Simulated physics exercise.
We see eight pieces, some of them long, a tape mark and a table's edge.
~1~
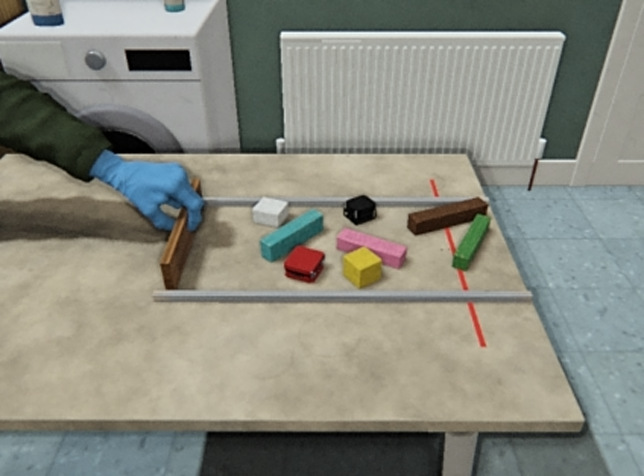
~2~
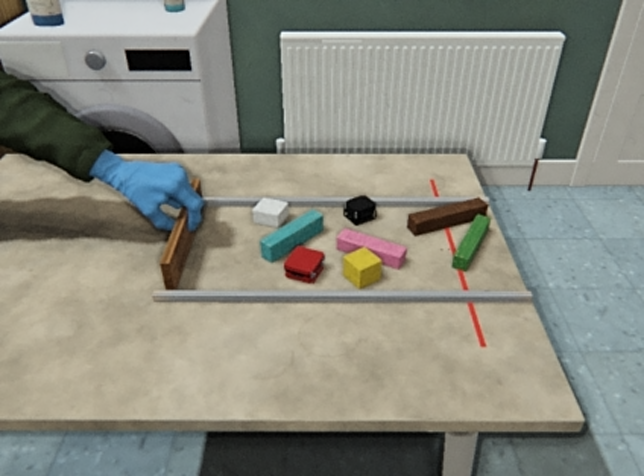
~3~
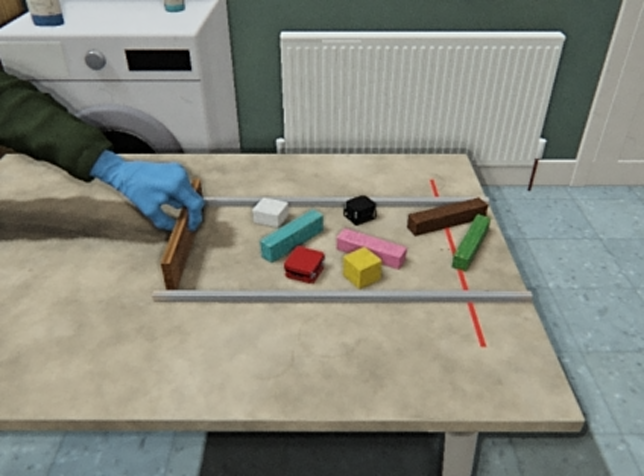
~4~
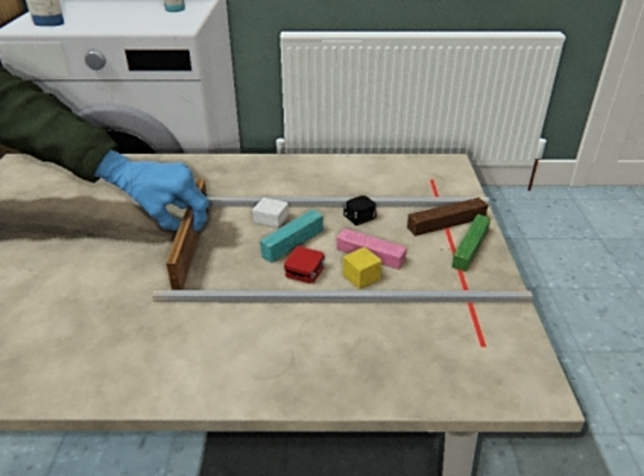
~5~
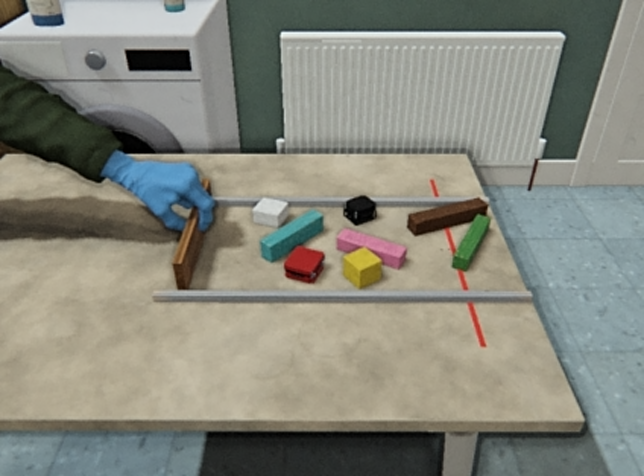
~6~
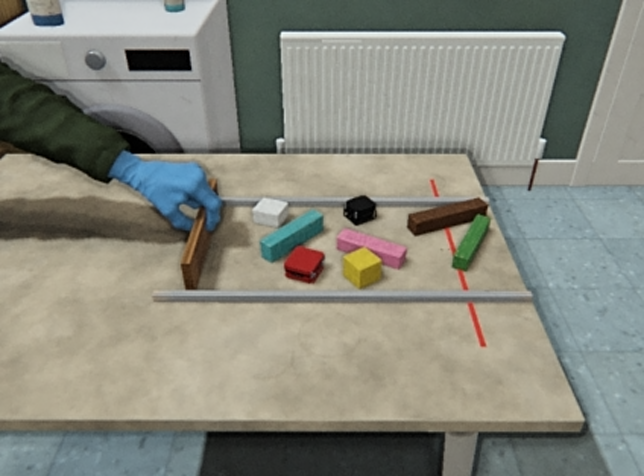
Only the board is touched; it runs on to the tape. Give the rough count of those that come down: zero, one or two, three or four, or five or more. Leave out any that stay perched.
As it turns out, the number that fall off is one or two.
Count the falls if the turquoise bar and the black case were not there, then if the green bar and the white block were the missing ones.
The counts: 1 and 0.
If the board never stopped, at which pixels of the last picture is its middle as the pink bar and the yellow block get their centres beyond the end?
About (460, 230), and (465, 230) for the other.
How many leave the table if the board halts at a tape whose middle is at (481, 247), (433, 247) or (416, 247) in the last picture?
In that order 5, 1 and 0.
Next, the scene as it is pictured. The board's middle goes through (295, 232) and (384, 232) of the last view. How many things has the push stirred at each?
3 and 8.
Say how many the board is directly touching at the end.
It touches 3.
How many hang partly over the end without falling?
Overhanging: 3.
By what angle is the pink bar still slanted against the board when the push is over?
Near 55 degrees.
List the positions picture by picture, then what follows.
Green bar (472, 241); brown bar (448, 216); pink bar (371, 248); board (185, 232); tape (453, 247), in the first frame.
Brown bar (448, 216); red case (304, 266), in the second frame.
Pink bar (371, 248); yellow block (362, 268), in the third frame.
Green bar (472, 242); black case (360, 211), in the fourth frame.
Brown bar (448, 216); white block (271, 213), in the fifth frame.
Green bar (472, 242); brown bar (448, 216); pink bar (371, 248); board (203, 232); tape (453, 247), in the sixth frame.
A little later, none off yet; green bar at rest near (472, 242); brown bar at rest near (448, 216); pink bar at rest near (372, 248).
When it is over, the number that fall off is one or two; down, green bar.
